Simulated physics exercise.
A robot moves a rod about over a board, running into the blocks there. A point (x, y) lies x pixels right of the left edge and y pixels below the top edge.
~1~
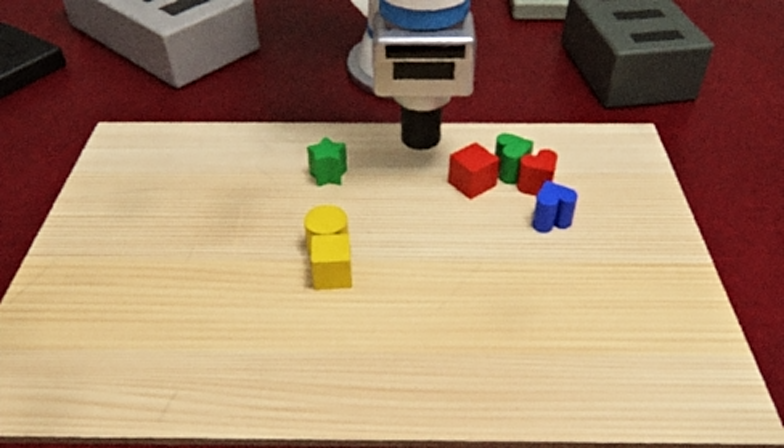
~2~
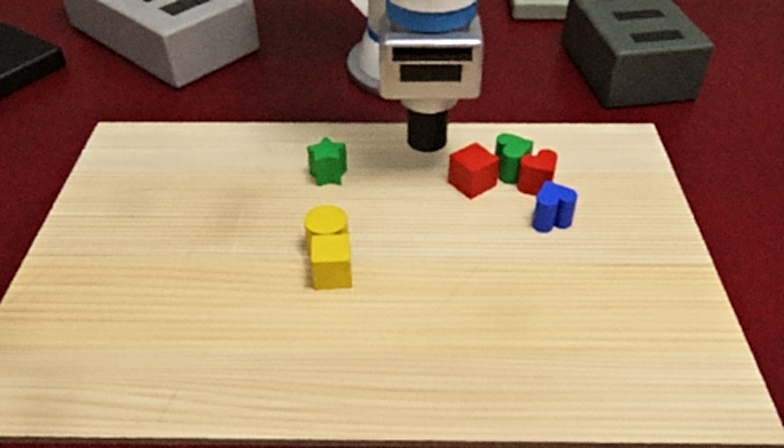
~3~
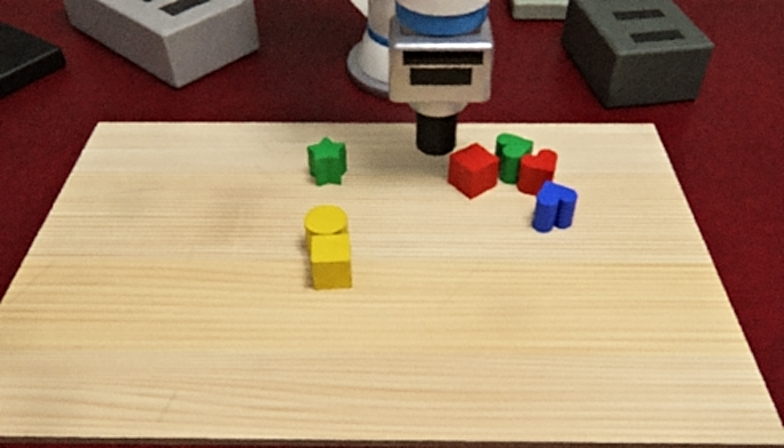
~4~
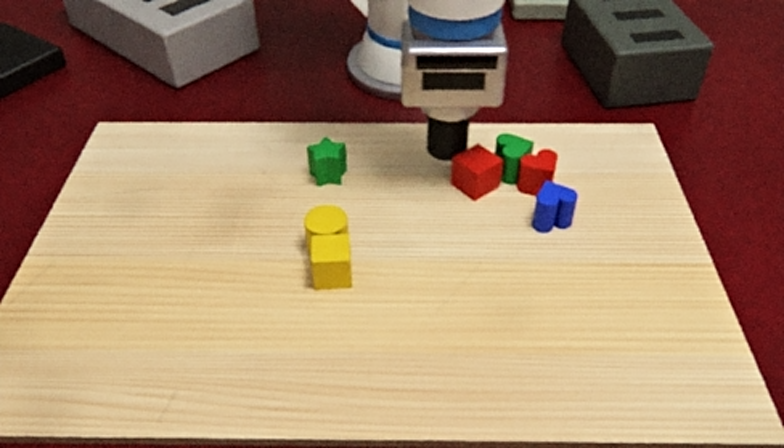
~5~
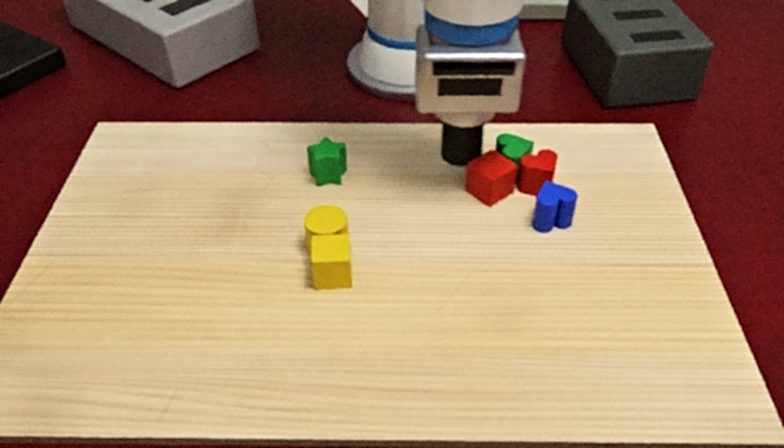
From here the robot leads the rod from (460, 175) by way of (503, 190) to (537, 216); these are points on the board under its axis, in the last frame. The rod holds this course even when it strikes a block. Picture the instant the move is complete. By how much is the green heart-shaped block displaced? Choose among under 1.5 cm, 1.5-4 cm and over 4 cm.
Its displacement is below 1.5 cm.
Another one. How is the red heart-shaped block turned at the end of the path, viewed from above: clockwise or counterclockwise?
Anticlockwise.
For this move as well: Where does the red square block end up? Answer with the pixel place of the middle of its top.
The centre of its top will be at (571, 211).
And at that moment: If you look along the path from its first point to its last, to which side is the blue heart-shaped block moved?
That's a shift to the right.
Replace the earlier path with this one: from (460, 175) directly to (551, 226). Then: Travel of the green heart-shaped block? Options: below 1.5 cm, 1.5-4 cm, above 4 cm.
Goes under 1.5 cm.
What follows on the original path. One third of the way, rod at (492, 163); red square block at (519, 176); green heart-shaped block at (519, 145), turned 20° anticlockwise; red heart-shaped block at (546, 161).
Two thirds of the way, rod at (518, 177); red square block at (546, 192); green heart-shaped block at (525, 146), turned 45° anticlockwise; red heart-shaped block at (557, 163), turned 35° anticlockwise; blue heart-shaped block at (577, 207), turned 20° clockwise.
At the end, rod at (541, 195); red square block at (571, 211); green heart-shaped block at (525, 146), turned 45° anticlockwise; red heart-shaped block at (563, 167), turned 80° anticlockwise; blue heart-shaped block at (603, 227), turned 20° clockwise.
